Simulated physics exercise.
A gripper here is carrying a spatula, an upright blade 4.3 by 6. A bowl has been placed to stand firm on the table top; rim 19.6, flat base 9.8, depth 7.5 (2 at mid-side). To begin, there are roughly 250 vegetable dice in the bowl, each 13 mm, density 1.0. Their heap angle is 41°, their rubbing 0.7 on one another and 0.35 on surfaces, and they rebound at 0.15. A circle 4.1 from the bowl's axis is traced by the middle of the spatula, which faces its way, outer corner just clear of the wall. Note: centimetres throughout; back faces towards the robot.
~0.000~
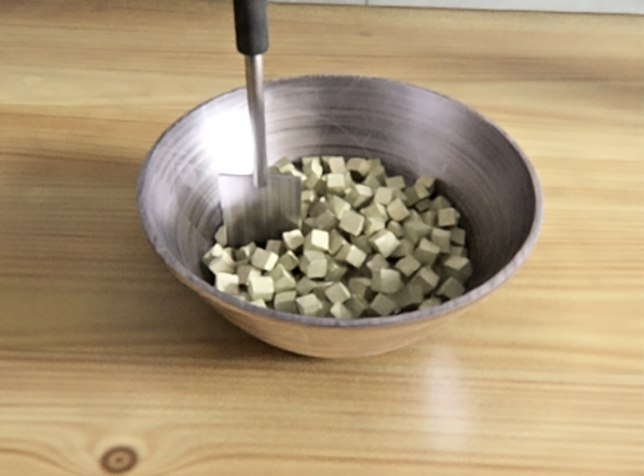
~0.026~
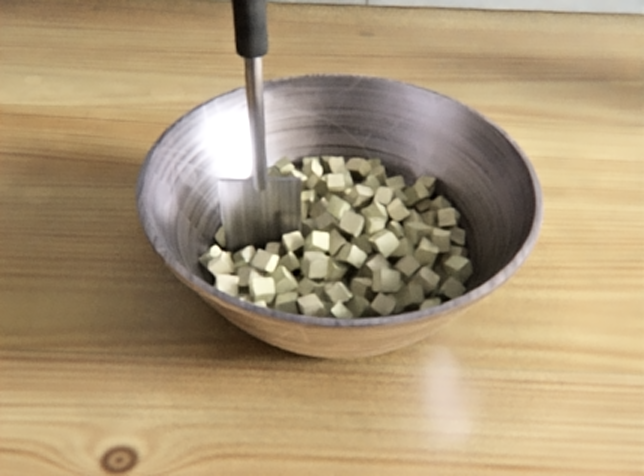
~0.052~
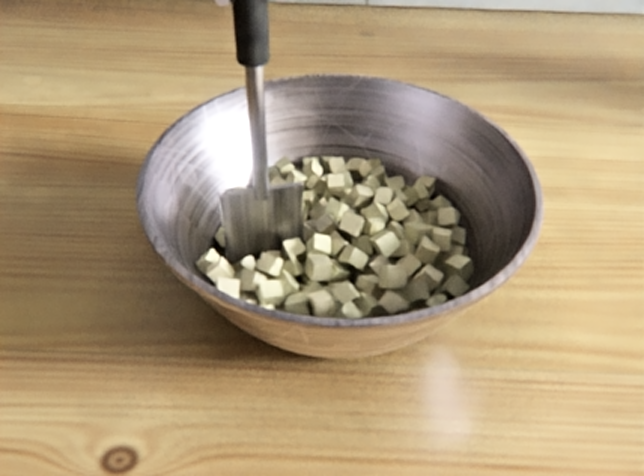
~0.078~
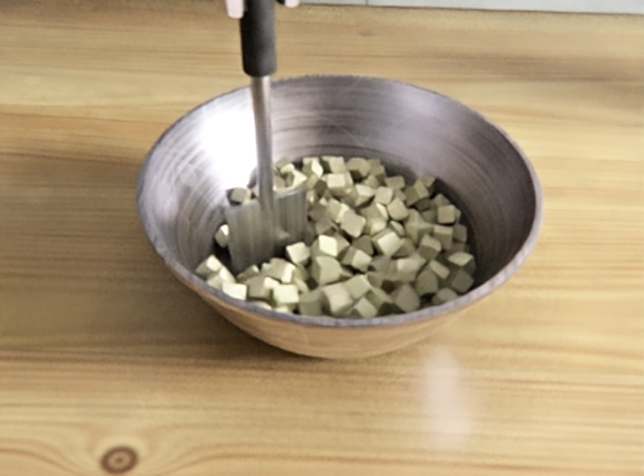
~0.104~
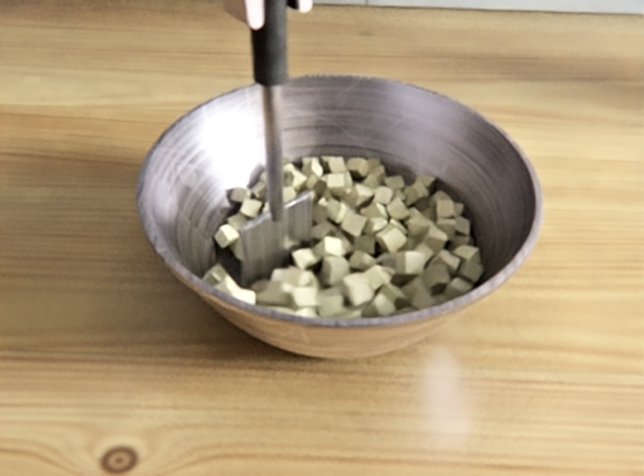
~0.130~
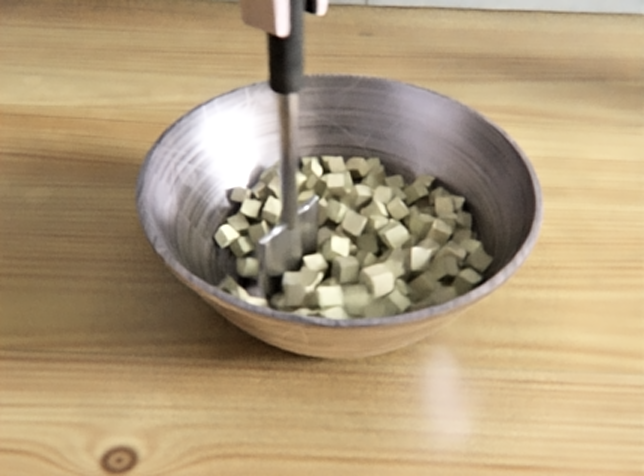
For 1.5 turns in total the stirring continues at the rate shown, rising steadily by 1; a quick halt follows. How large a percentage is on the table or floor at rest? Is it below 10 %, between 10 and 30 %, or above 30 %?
Below 10 %.
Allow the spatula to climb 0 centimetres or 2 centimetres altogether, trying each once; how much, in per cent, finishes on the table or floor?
10 and 5 %.
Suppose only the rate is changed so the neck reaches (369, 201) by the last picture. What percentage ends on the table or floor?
Around 25 in a hundred.
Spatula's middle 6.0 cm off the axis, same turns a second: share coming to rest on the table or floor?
Around 0 in a hundred, in that case.
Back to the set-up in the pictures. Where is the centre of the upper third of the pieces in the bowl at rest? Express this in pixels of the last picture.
Around (403, 162).
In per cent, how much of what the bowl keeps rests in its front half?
About 30 per cent.
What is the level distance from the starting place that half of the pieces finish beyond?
Something like 9 centimetres, give or take.
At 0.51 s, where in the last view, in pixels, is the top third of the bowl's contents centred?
About pixel (322, 130).
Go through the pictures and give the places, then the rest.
In the first picture, spatula neck at (259, 152), 0° round; upper third of the load around (355, 228), from x 215 to 460, top at y 165; 246 in the bowl.
In the second picture, spatula neck at (258, 155), 4° round; upper third of the load around (356, 230), from x 215 to 460, top at y 165.
In the third picture, spatula neck at (260, 164), 16° round; upper third of the load around (360, 247), from x 210 to 460, top at y 165.
In the fourth picture, spatula neck at (265, 175), 29° round; upper third of the load around (358, 265), from x 210 to 460, top at y 165.
In the fifth picture, spatula neck at (275, 185), 42° round; upper third of the load around (365, 264), from x 215 to 470, top at y 165.
In the sixth picture, spatula neck at (289, 193), 55° round; upper third of the load around (379, 262), from x 225 to 475, top at y 165; 246 in the bowl.
By 0.51 s, 245° round, highest piece 9 above the table; 243 in the bowl, 3 in flight or on the tool.
By 0.88 s, 75° round, highest piece 9 above the table; 236 in the bowl, 7 on the table or floor, 3 in flight or on the tool.
By 1.27 s, 180° round, highest piece 8 above the table; 232 in the bowl, 14 on the table or floor.
By 1.97 s, 180° round, highest piece 8 above the table; 232 in the bowl, 14 on the table or floor.
Final count, 232 in the bowl, 14 on the table or floor. That is 6 % on the table or floor.
